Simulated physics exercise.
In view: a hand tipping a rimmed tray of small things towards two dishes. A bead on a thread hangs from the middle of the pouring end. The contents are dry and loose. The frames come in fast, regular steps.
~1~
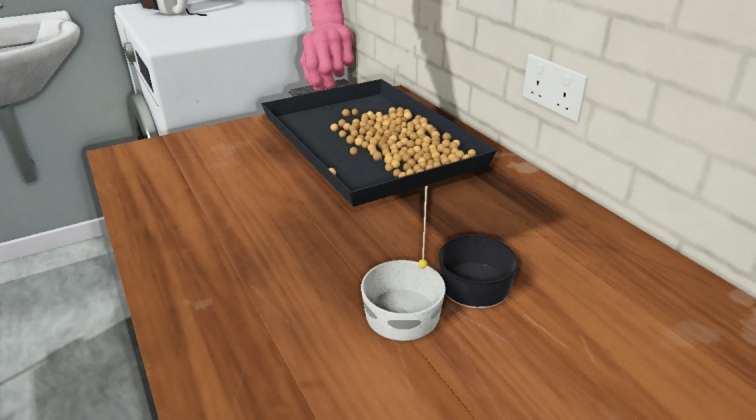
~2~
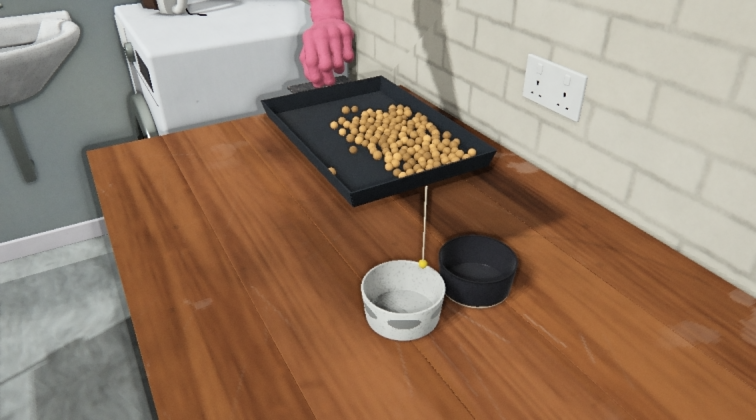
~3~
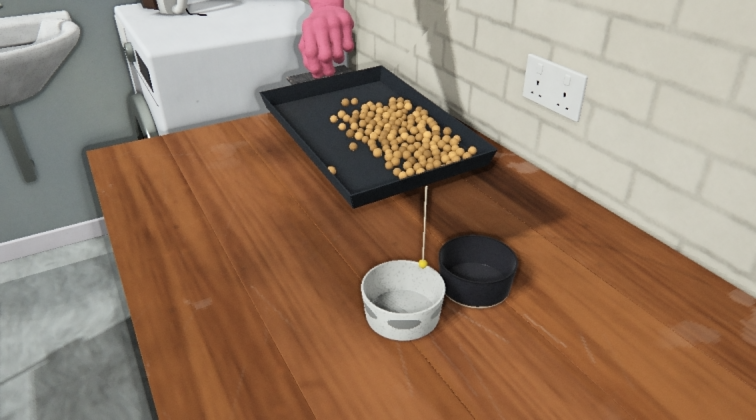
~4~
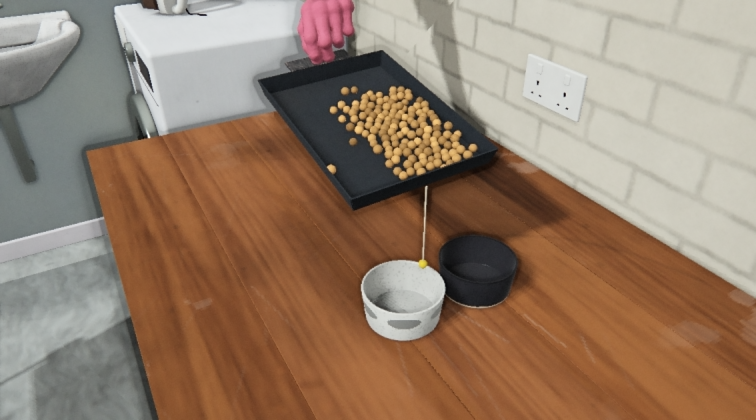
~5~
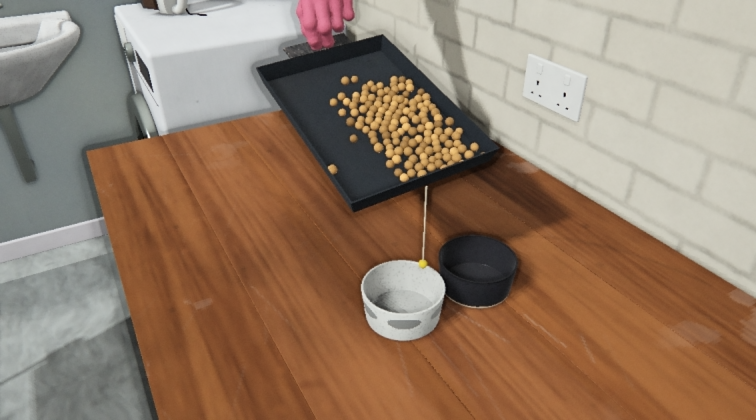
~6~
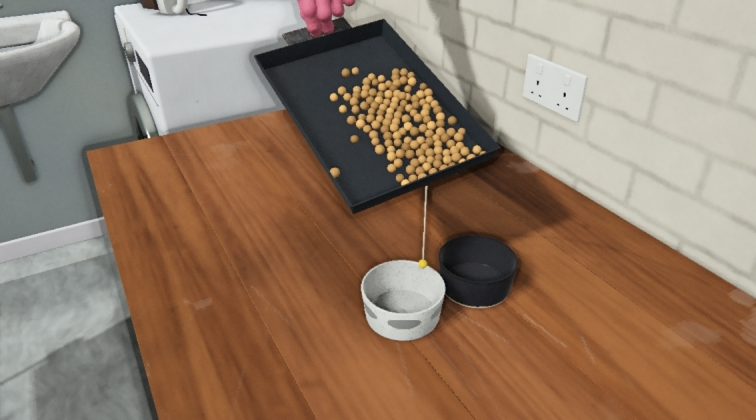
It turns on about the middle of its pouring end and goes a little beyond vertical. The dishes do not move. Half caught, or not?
The two hold less than half of the load.
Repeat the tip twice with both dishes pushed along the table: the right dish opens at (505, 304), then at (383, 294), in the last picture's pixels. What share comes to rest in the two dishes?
Roughly 10 per cent, and 70 per cent.
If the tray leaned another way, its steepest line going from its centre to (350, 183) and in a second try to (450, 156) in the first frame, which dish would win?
First left, then the right one.
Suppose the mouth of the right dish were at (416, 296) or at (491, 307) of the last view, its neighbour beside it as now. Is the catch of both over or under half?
One: The larger part. Two: Under half.
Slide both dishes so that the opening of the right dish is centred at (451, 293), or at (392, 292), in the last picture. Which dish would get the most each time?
One: Left. Two: The dish on the right.
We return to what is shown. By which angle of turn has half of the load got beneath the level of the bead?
Near 95 degrees.
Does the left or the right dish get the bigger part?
That is the left dish.
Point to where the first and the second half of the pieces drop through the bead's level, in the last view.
The first part at (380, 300); the rest at (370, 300).
Just after the last frame, tray tipped steeply; almost all on the tray; just a few in the left dish; just a few outside both; about a tenth in the air.
A moment on, tray tipped past a quarter turn; just a few on the tray; roughly a quarter in the left dish; roughly half outside both; roughly a quarter in the air.
Further on, tray tipped past a quarter turn; roughly a quarter in the left dish; roughly two thirds outside both.
When it is over, tray tipped past a quarter turn; roughly a quarter in the left dish; not one in the right dish; roughly two thirds outside both.
